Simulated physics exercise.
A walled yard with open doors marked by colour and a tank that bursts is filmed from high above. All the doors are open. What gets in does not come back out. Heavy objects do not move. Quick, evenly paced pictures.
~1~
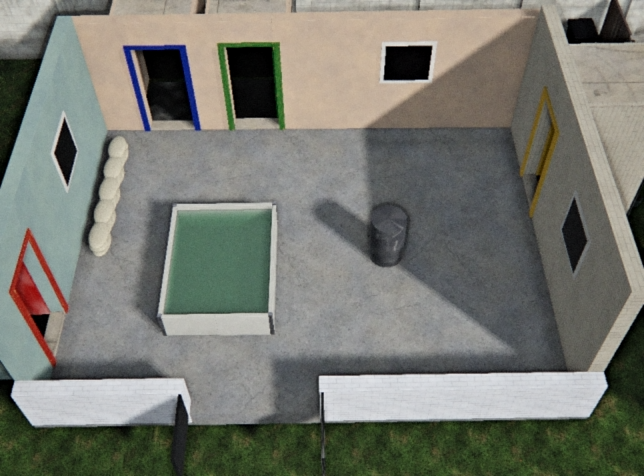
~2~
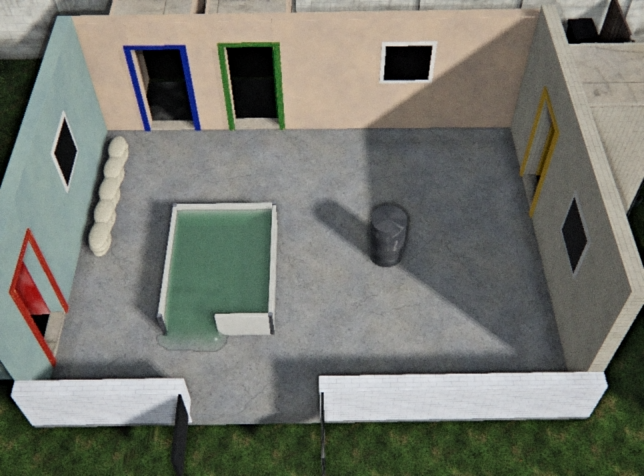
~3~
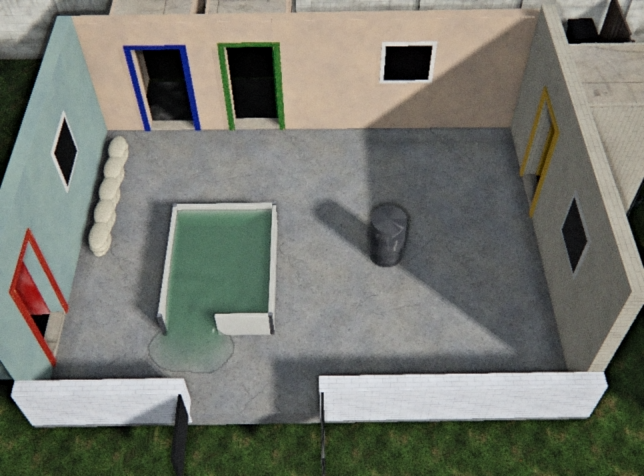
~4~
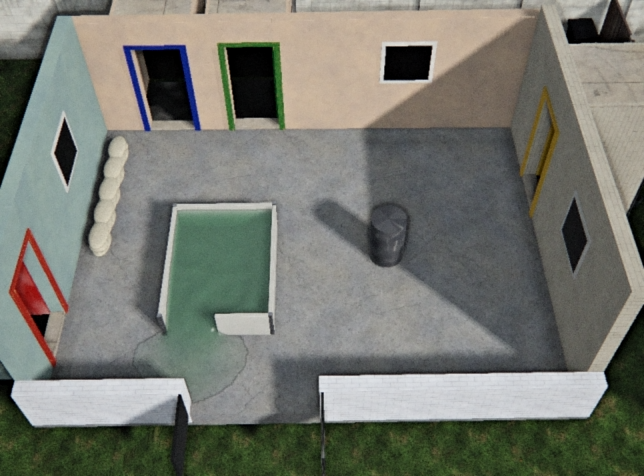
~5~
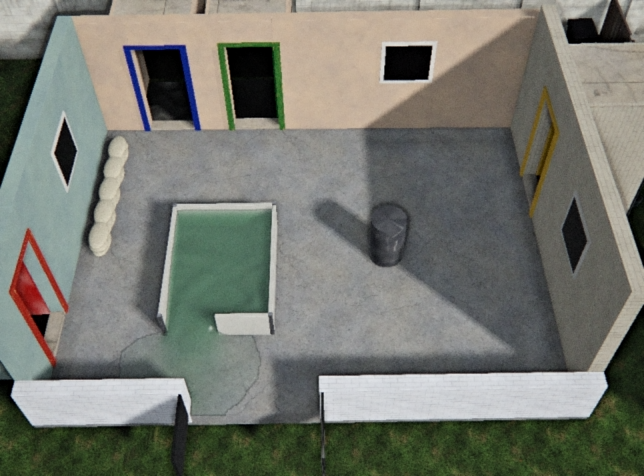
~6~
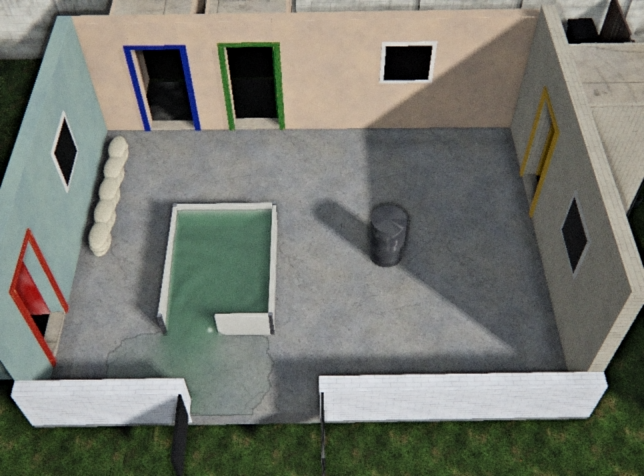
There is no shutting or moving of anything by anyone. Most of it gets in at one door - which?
The red door takes the most.
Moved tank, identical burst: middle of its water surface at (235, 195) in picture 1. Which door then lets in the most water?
Answer: The red-painted one.
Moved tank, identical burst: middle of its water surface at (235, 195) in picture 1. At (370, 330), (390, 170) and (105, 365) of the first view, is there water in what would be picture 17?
In order: Unreached, unreached, reached.
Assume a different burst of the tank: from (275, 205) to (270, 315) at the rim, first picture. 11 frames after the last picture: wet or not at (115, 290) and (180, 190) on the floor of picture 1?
Point one left dry, point two left dry.
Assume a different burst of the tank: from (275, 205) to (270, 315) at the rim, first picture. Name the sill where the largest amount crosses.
I'd point to the yellow one.
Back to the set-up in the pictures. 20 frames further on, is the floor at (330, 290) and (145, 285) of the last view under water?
In the order asked, the first is spared and the second is swamped.
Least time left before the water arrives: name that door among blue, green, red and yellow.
First: The red door.
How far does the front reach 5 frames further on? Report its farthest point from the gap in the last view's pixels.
My guess would be about (47, 401).
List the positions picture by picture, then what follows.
The tank at (221, 260) is whole and still, in the first frame.
The front is at (222, 342), out from the gap at (192, 328), in the second frame.
Water pours out at (192, 328) and has run to (216, 365), in the third frame.
Water pours out at (192, 328) and has run to a hidden place, in the fourth frame.
Water pours out at (192, 328) and has run to a hidden place, in the fifth frame.
Water pours out at (192, 328) and has run to a hidden place, in the sixth frame.
A moment on, water covers 5 % of the floor; green door not reached, yellow door not reached, blue door not reached, red door not reached.
Next, water covers 10 % of the floor; green door not reached, yellow door not reached, blue door not reached, red door wet at the sill, nothing in.
Then, water covers 15 % of the floor; green door not reached, yellow door not reached, blue door not reached, red door some in.
Later, water covers 30 % of the floor; green door not reached, yellow door not reached, blue door wet at the sill, nothing in, red door some in.
In the end, water covers 40 % of the floor; green door wet at the sill, nothing in, yellow door not reached, blue door some in, red door some in; the red door has let in the most.
